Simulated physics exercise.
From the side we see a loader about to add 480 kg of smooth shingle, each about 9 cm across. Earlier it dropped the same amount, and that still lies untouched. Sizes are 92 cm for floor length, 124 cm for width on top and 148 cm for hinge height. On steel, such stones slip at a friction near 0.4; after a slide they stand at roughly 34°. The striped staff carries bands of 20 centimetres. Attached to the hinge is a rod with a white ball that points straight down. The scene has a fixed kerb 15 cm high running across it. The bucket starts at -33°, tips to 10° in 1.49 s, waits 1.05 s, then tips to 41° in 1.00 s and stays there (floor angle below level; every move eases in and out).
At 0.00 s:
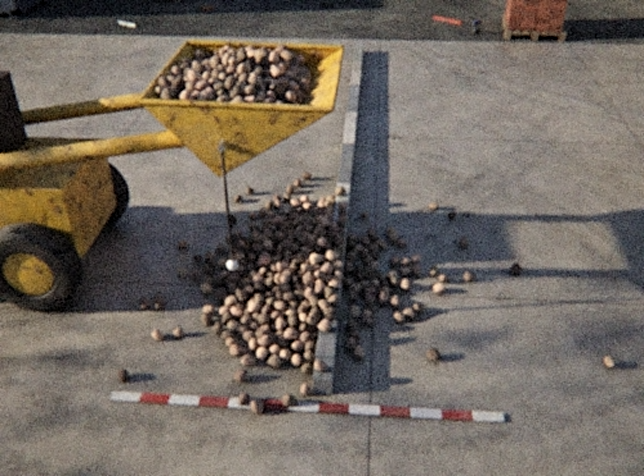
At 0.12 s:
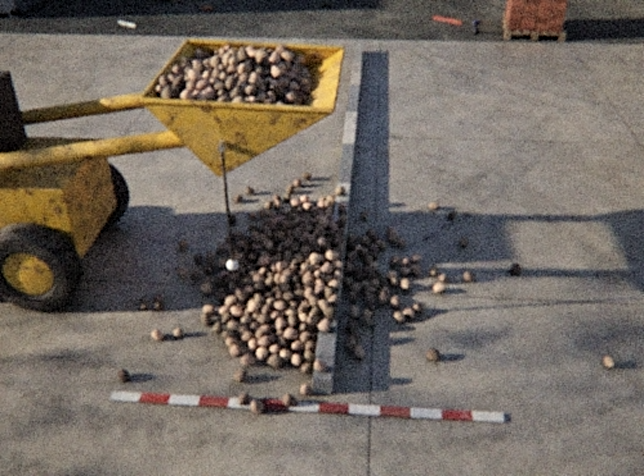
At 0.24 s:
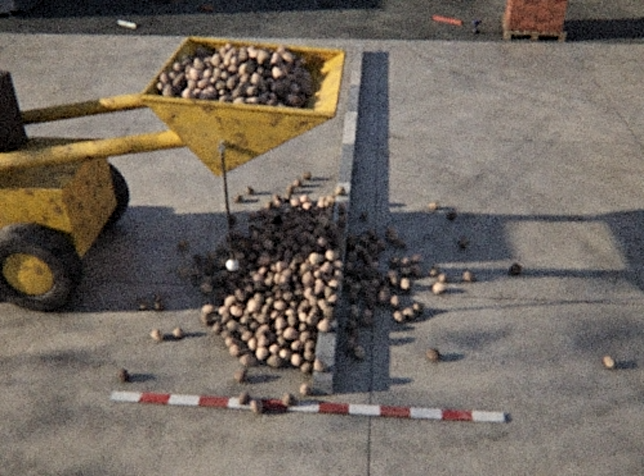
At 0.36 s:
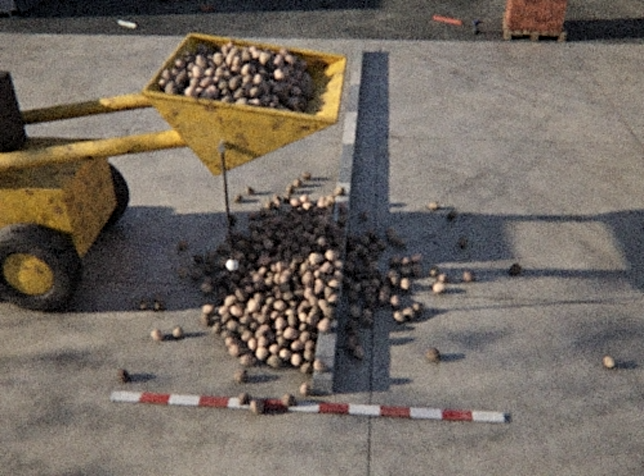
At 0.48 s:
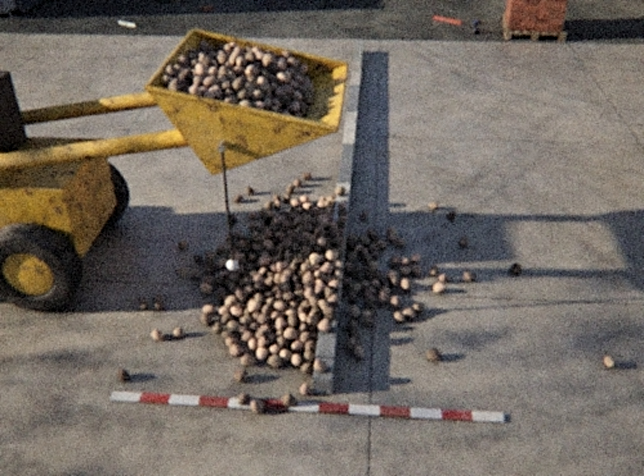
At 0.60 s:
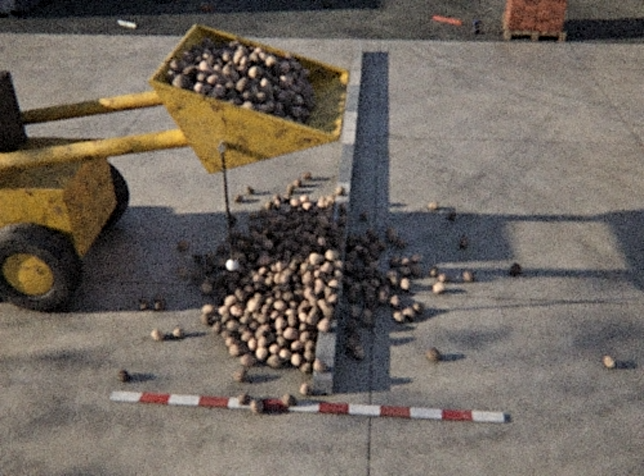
The footage shows a yellow loader holding a bucket of rounded stones above a stone pile beside a low kerb; the bucket gradually tilts, its right edge lowering, while the stones inside shift slightly and the pile below stays still.
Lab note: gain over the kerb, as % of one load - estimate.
Gain: About 96 %.
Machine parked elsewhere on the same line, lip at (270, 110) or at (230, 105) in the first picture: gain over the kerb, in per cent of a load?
The first position would add some 50 per cent, the second some 10.
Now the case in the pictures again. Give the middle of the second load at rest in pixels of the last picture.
The centre sits about (387, 266).
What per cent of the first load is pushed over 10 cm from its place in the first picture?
The answer is about 5 per cent.
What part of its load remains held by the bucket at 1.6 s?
I'd say about 95 per cent.
After 1.1 s the floor is at 3°; in per cent of one load, 100 in the bucket, 88 on this side of the kerb, 12 over the kerb; the foremost stones are at (475, 263).
After 1.6 s the floor is at 10°; in per cent of one load, 94 in the bucket, 90 on this side of the kerb, 15 over the kerb; the foremost stones are at (475, 263).
After 4.0 s the floor is at 41°; in per cent of one load, 0 in the bucket, 93 on this side of the kerb, 107 over the kerb; the foremost stones are at (551, 316).
After 6.8 s the floor is at 41°; in per cent of one load, 0 in the bucket, 92 on this side of the kerb, 108 over the kerb; the foremost stones are at (551, 316). Net gain over the kerb, 96.
